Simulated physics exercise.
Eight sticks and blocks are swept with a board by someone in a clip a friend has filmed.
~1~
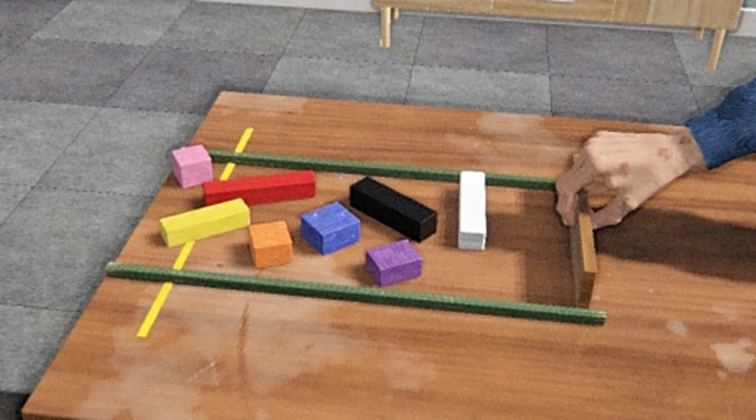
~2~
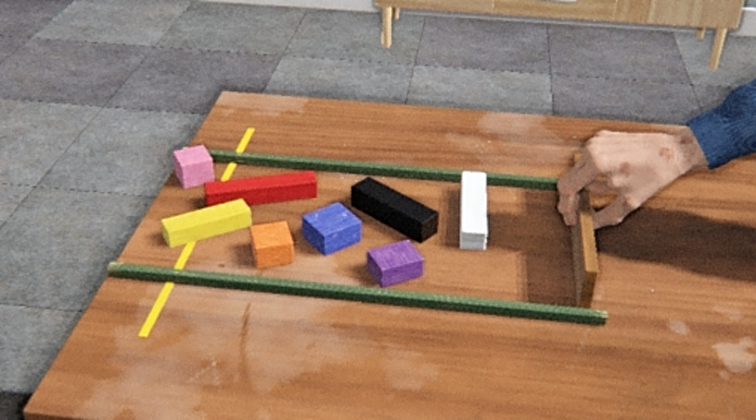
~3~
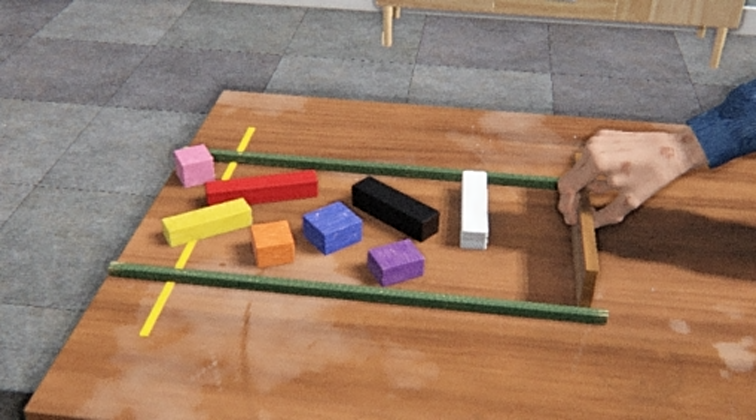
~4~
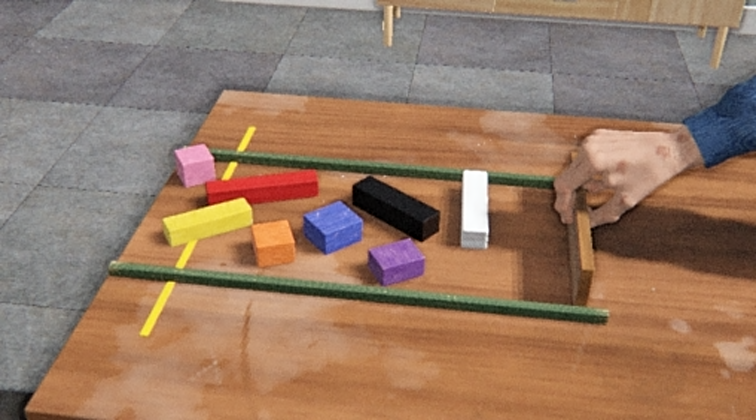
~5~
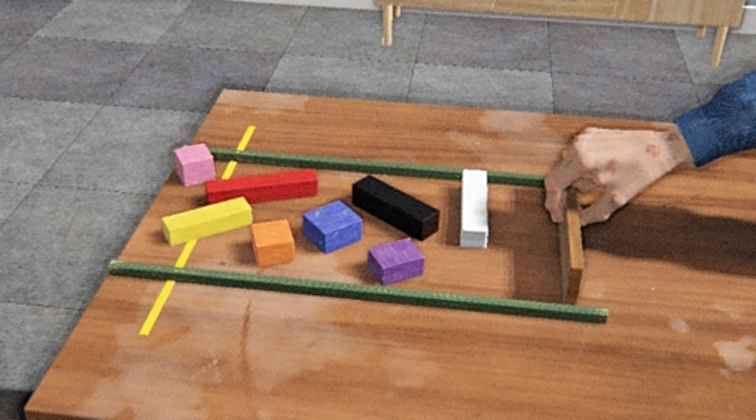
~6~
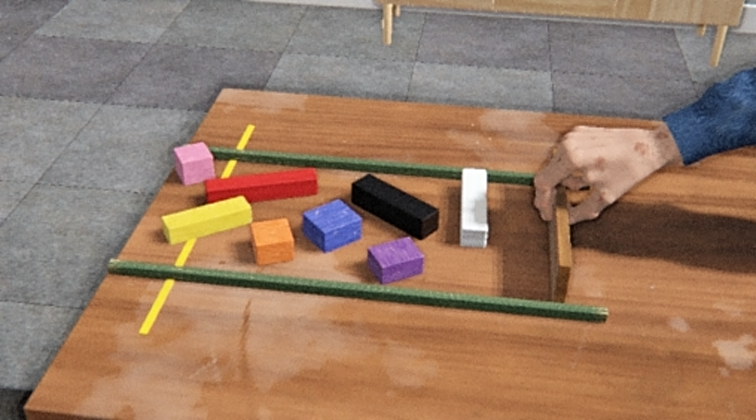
A hand held a wooden board upright between two green strips on a table, then slid it slightly left toward eight colourful blocks and sticks, which stayed where they were.
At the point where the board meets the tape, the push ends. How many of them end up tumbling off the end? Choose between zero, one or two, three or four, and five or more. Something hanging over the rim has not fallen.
The count is three or four.
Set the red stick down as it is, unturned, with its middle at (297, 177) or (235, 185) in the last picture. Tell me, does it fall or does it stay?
In order, falls away; falls away.
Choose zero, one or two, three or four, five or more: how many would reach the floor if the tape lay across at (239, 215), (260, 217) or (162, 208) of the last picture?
In order of the places: Zero; zero; five or more.
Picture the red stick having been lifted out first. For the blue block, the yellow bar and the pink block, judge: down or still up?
Blue block still up, yellow bar down, pink block down.
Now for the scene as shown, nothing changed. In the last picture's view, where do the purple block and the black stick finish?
In order, first (163, 235), then (186, 172).
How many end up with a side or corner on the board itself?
2 touch it.
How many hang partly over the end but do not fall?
So the number is 2.
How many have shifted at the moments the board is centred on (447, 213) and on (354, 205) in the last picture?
The count reaches 2 first and 6 second.
Soon after, none off yet; pink block at rest near (194, 164); yellow bar at rest near (207, 220); red stick at rest near (262, 187).
After that, none off yet; pink block at rest near (194, 164); yellow bar moving near (203, 218); red stick displaced a little near (218, 185).
In the end, the number that fall off is three or four; gone, red stick, yellow bar and pink block.
